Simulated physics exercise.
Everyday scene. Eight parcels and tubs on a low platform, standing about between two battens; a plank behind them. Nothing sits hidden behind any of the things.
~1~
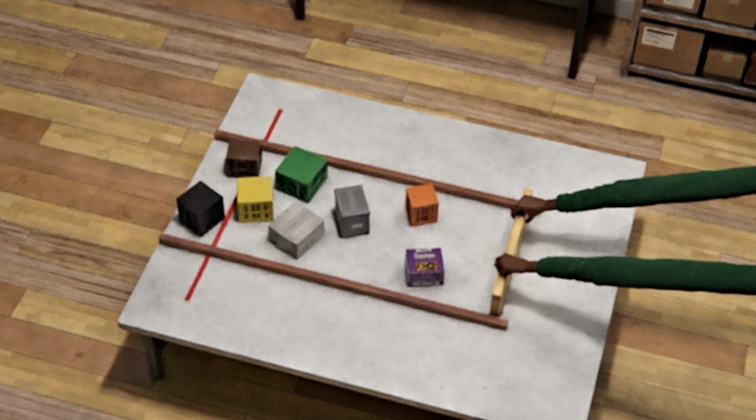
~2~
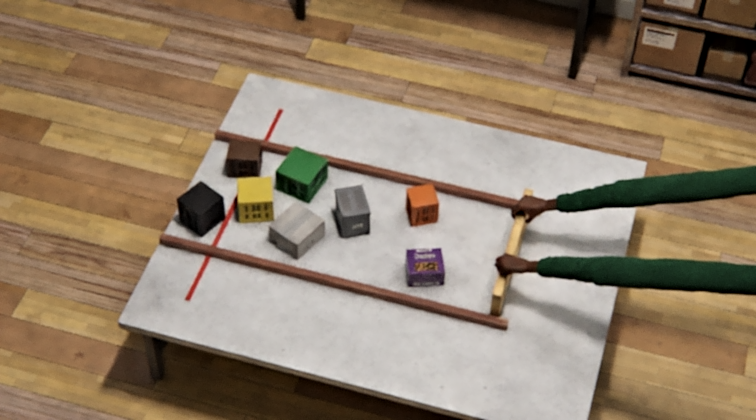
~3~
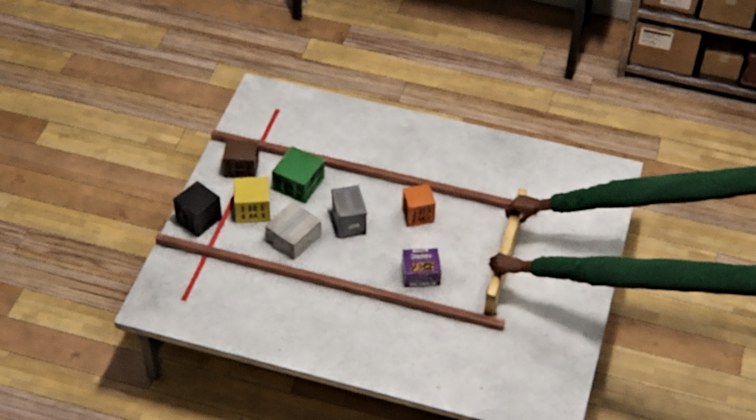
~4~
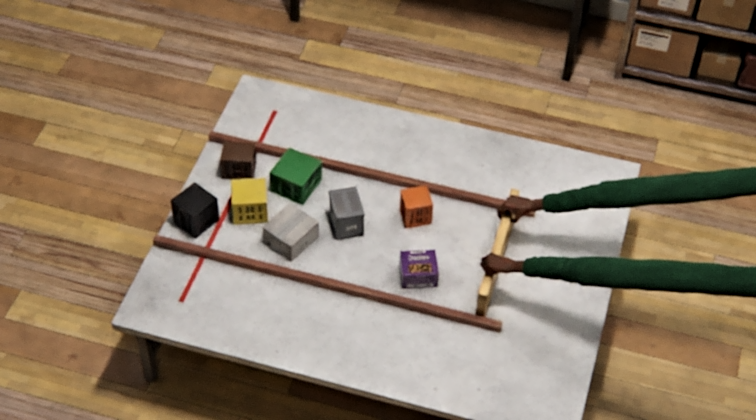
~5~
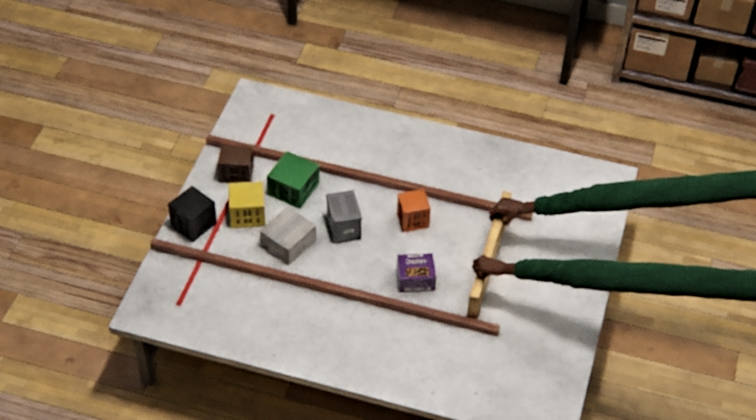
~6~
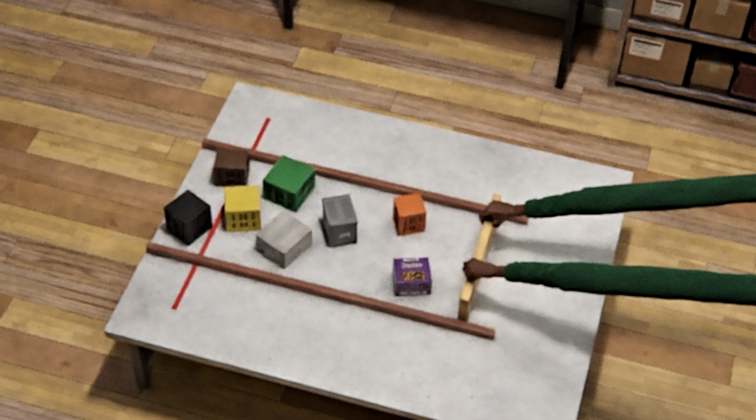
A wooden plank, held by two green-sleeved arms, slid slightly left between two long battens on a pale table, while the eight colourful boxes ahead of it, some near a red line, stayed where they were.
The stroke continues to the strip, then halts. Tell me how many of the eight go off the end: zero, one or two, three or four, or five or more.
Count: Three or four.
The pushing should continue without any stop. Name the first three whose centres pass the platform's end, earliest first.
Black crate, brown crate, yellow crate.
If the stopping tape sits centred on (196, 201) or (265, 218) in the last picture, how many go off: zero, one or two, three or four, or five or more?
5 or more; zero.
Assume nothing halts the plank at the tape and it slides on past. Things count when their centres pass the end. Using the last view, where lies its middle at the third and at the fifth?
First: Around (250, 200). Next: Around (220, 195).
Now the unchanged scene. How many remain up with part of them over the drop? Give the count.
That comes to 1 of them.
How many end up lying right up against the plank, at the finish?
It's 3 of them.
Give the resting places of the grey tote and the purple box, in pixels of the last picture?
(214, 186) and (196, 221).
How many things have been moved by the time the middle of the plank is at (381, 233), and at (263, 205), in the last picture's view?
I count 2 first and 8 after.
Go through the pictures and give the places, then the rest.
The first frame shows black crate (201, 209); brown crate (244, 160); yellow crate (255, 200); plank (511, 253); tape (237, 199).
The second frame shows brown crate (245, 160); green crate (302, 175).
The third frame shows yellow crate (252, 200); purple box (421, 267).
The fourth frame shows black crate (195, 210); grey tote (346, 213).
The fifth frame shows brown crate (236, 165); orange crate (414, 211).
The sixth frame shows black crate (188, 218); brown crate (232, 168); yellow crate (243, 209); plank (480, 257); tape (224, 208).
A little later, none off yet; black crate at rest near (188, 218); brown crate at rest near (232, 168); yellow crate at rest near (243, 209).
Next, none off yet; black crate at rest near (188, 218); brown crate at rest near (232, 168); yellow crate moving near (240, 208).
Later still, none off yet; black crate shifted a little near (171, 216); brown crate shifted about its own width near (209, 161); yellow crate shifted about its own width near (199, 189).
When it is over, the number that fall off is three or four; down, white box, yellow crate, brown crate and black crate.
